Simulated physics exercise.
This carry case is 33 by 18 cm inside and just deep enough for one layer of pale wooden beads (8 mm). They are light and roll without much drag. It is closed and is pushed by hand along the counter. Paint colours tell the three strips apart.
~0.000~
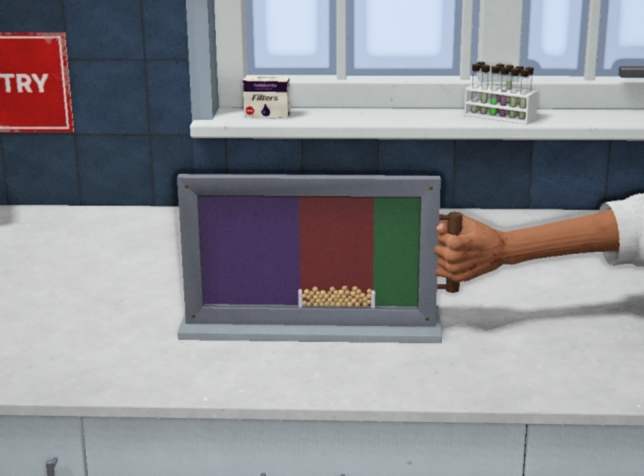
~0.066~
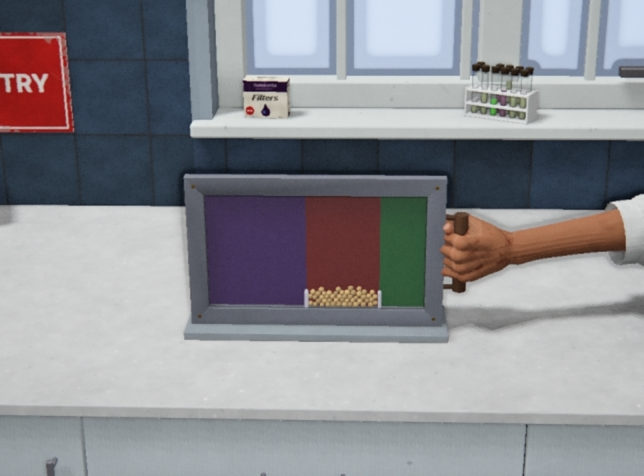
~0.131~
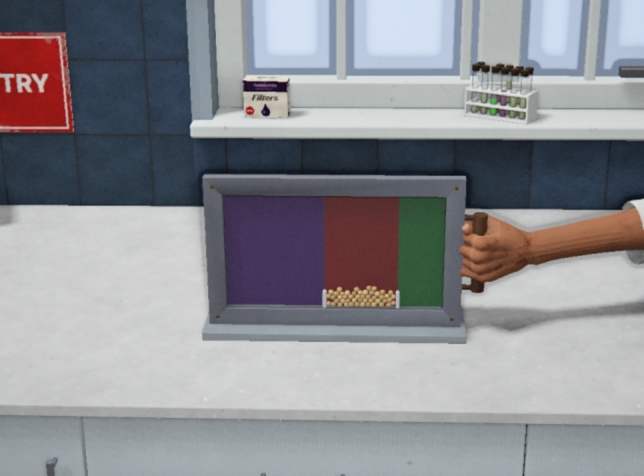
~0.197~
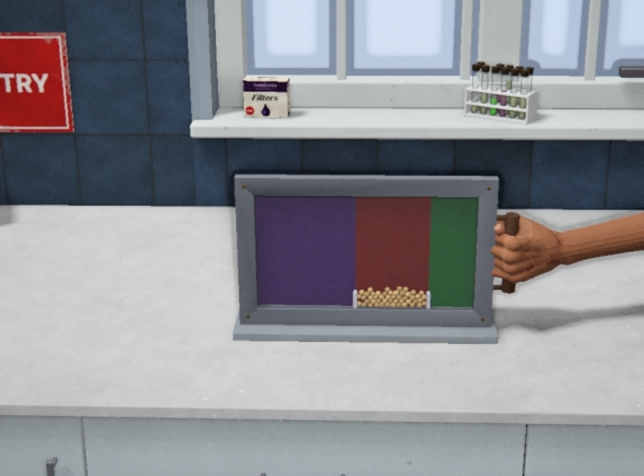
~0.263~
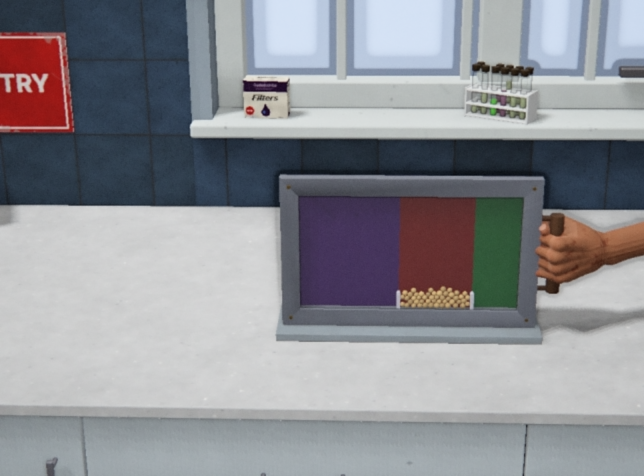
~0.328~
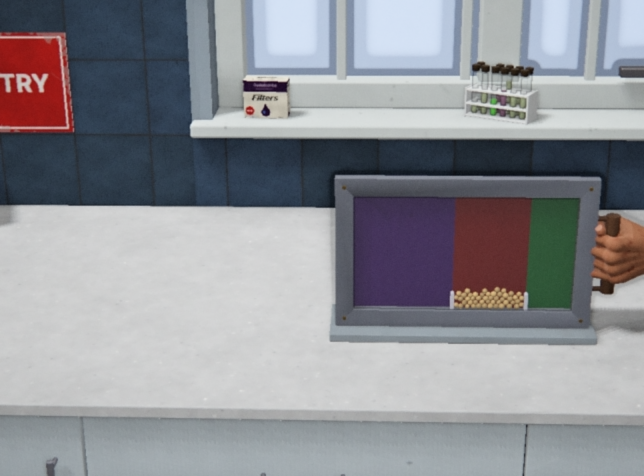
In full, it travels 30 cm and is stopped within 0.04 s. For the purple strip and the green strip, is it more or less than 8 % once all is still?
Purple less, green more than 8 %.
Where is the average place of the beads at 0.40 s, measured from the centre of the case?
Some 5 cm right and 7 cm below.
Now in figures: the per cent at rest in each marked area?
Red strip: 80; purple strip: 0; green strip: 20.
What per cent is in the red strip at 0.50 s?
Some 85 per cent.
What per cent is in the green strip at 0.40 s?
Roughly 0 per cent.
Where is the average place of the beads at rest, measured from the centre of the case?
About 7 cm right and 8 cm below.
By 0.40 s, it is 30 cm to the right; the beads' middle is 5 cm right of and 7 cm below the centre; red 100 %.
By 0.50 s, it is 30 cm to the right; the beads' middle is 7 cm right of and 7 cm below the centre; red 85 %, green 15 %.
By 0.65 s, it is 30 cm to the right; the beads' middle is 7 cm right of and 8 cm below the centre; red 80 %, green 20 %.
Settled by 1.0 s, it is 30 cm to the right; red 80 %, purple 0 %, green 20 %.
